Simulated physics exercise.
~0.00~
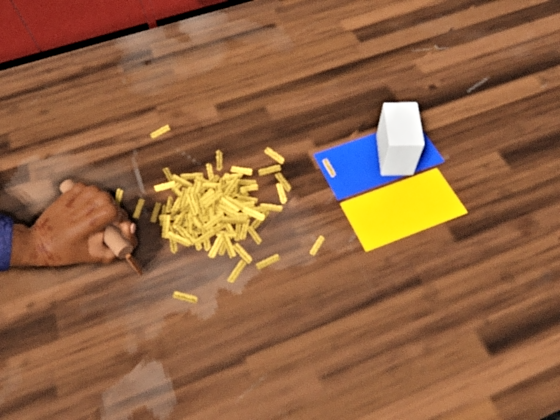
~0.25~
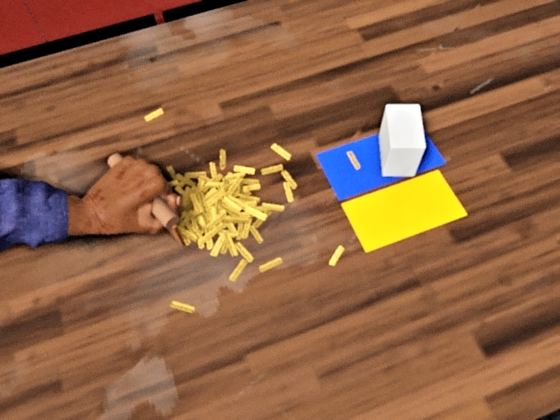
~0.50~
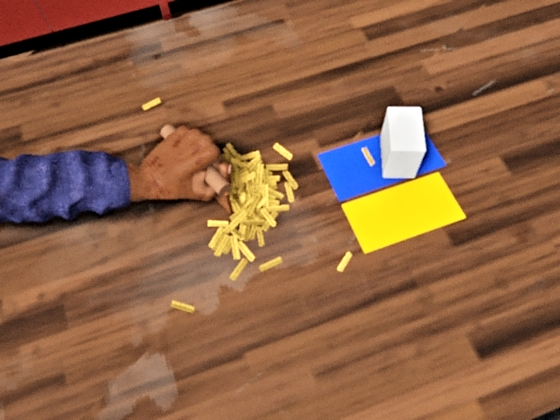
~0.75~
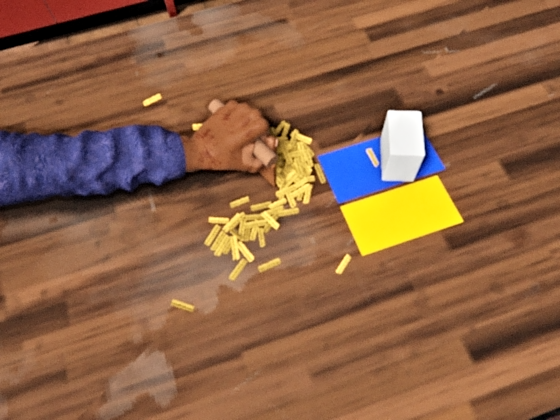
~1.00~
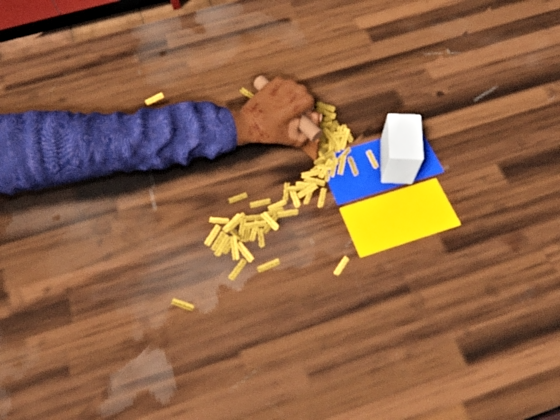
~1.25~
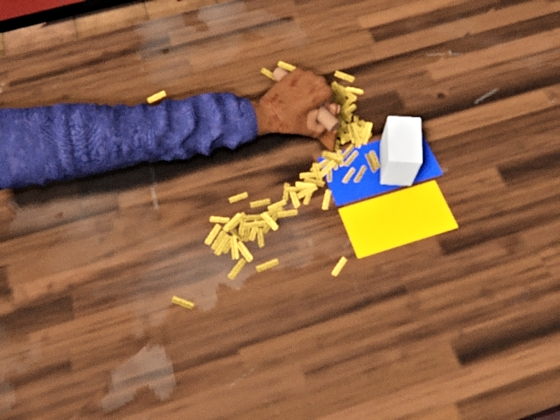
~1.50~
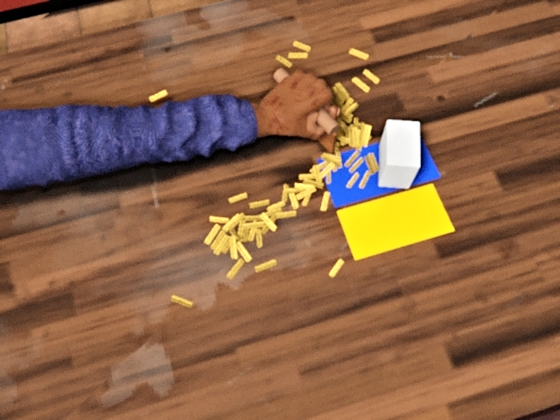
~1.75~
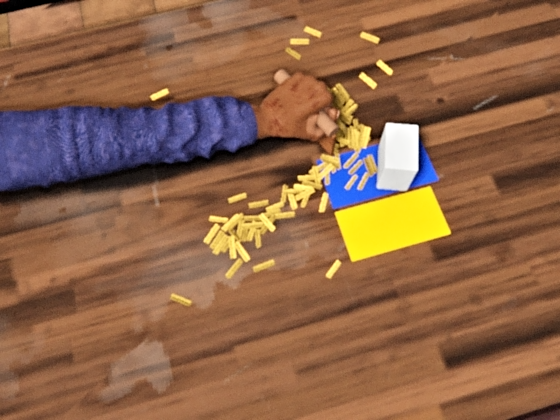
A hand pushes yellow pasta pieces right, leaving most scattered off the mats beside the block.
